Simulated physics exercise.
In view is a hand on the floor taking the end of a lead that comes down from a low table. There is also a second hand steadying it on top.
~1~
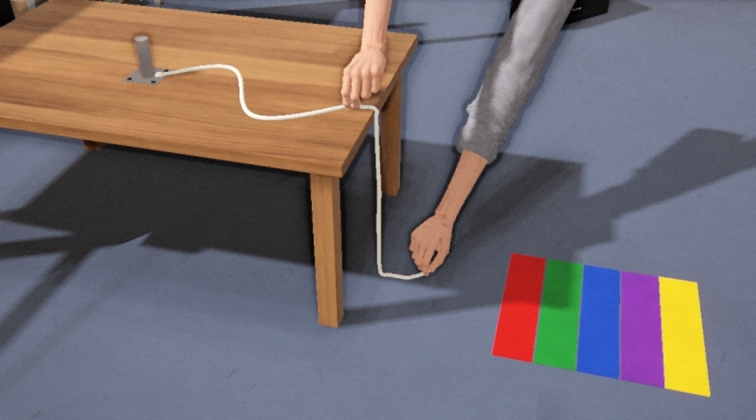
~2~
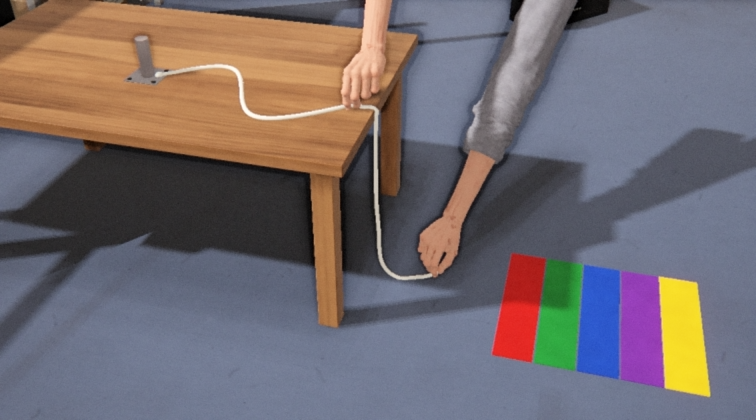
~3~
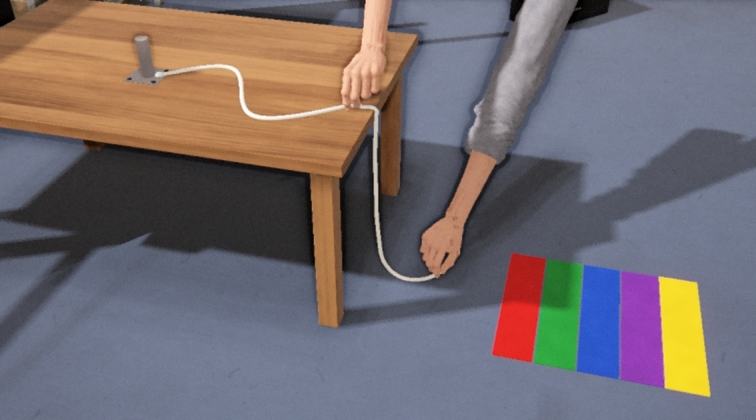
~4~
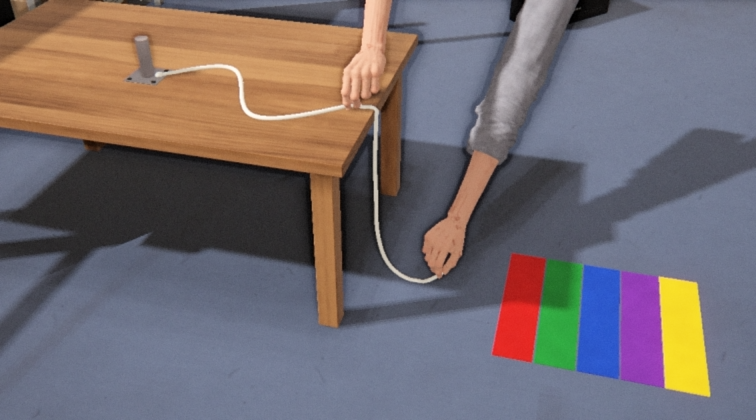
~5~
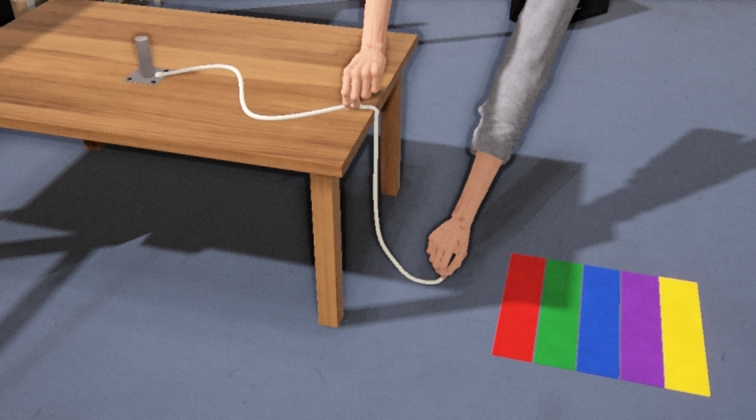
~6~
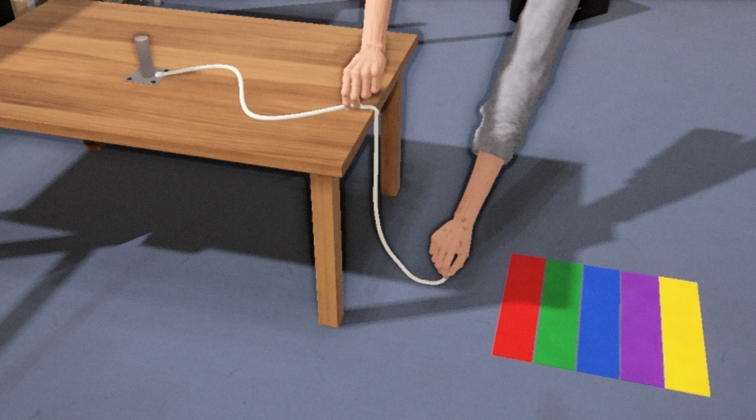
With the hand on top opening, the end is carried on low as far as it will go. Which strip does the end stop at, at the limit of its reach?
It stops at the purple strip.
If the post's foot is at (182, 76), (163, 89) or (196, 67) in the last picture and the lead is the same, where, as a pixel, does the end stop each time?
It works out at around (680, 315), (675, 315) and (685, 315) for the three tries.
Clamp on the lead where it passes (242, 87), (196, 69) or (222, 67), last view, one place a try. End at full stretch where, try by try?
Estimated pixels in sequence: (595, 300), (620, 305) and (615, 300).
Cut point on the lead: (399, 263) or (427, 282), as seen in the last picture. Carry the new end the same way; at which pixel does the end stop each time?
I'd say somewhere near (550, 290) the first time and near (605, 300) the second time.
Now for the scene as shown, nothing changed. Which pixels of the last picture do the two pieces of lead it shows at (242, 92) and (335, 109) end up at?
They go to (280, 95) and to (404, 138).
Early on, end near (570, 295); over green.
Midway, end near (614, 302); over blue.
At the end of the slack, end near (639, 307); over purple. Over purple.
